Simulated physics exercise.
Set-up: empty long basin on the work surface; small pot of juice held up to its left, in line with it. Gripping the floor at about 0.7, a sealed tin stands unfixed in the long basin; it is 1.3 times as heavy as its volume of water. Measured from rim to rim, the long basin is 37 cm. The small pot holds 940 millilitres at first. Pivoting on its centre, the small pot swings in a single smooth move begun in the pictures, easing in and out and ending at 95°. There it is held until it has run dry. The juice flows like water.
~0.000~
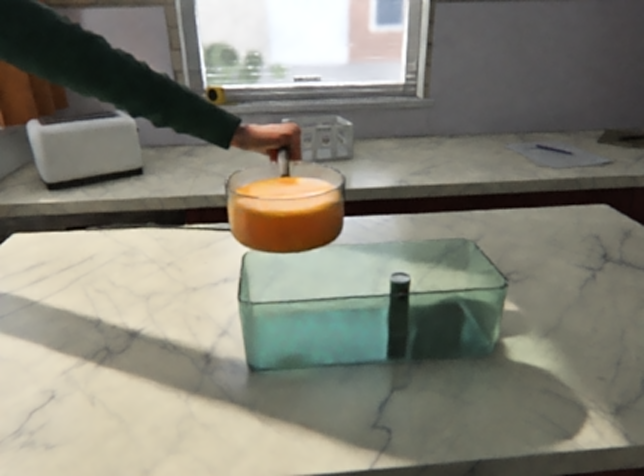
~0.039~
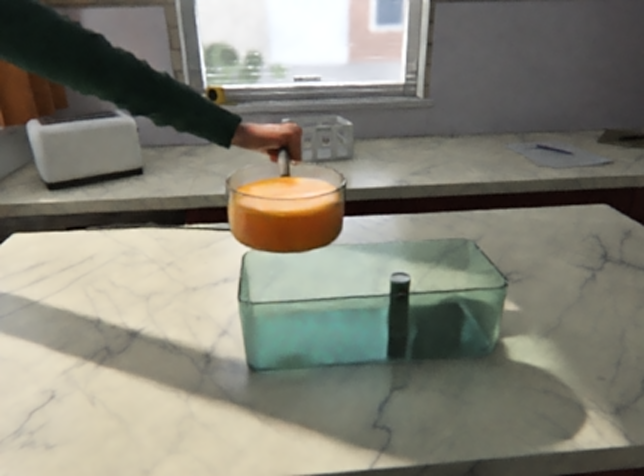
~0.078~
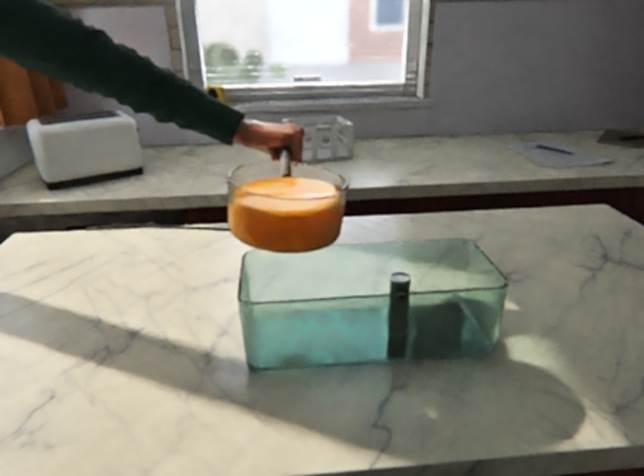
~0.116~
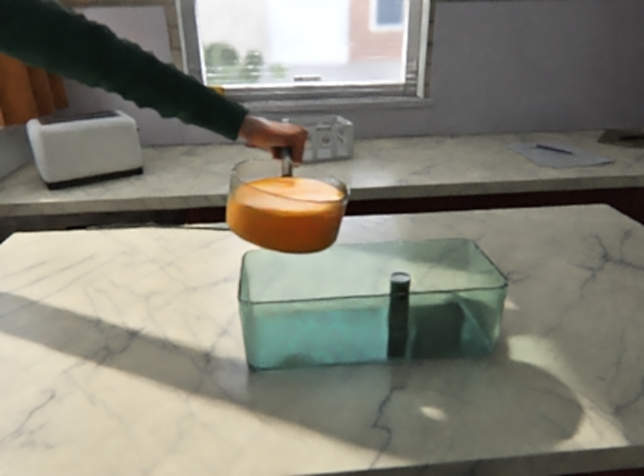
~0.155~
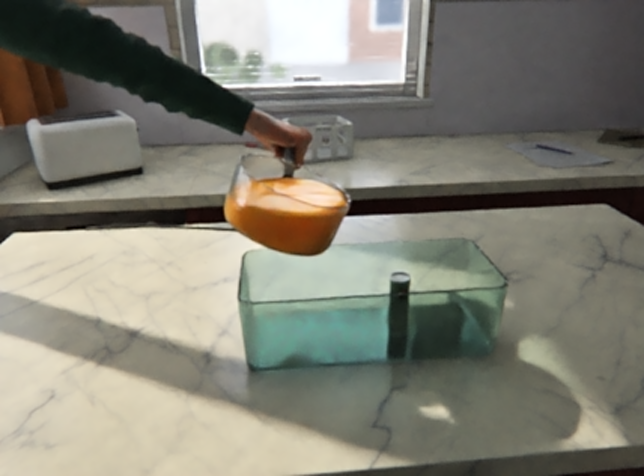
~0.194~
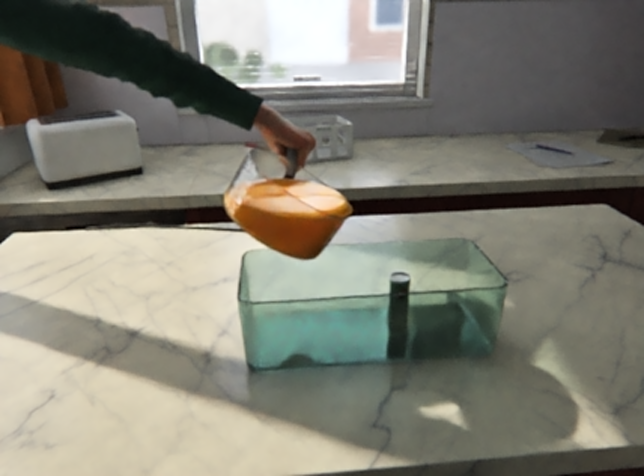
To begin with, a hand at the end of a green sleeve holds a clear pot of orange juice level above the left part of an empty, greenish see-through basin on a marble counter. Slowly, then faster, the hand tilts the pot, its right side dipping toward the basin.
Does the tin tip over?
Yes, it tips over.
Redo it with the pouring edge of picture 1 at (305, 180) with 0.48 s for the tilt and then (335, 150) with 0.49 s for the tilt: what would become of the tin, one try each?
In the first try it remains standing; in the second it comes down.
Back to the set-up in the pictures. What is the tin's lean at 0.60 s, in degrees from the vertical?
Tilt: Around 10°.
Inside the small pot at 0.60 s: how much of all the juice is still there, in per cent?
Close to 10 in a hundred.
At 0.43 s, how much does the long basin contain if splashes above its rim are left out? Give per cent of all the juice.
Around 38 percent.
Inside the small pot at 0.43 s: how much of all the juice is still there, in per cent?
30 %.
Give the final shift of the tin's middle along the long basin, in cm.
Around 5.0 cm.
After 0.43 s the tilt is 92° and 30 per cent is still to pour; the tin stands where it began.
After 0.60 s the tilt is 95° and 10 per cent is still to pour; the tin leans 8°.
After 0.78 s the tilt is 95° and 3 per cent is still to pour; the tin leans 15°.
After 0.98 s the tilt is 95° and 1 per cent is still to pour; the tin lies on its side.
In the end the tin lies on its side.
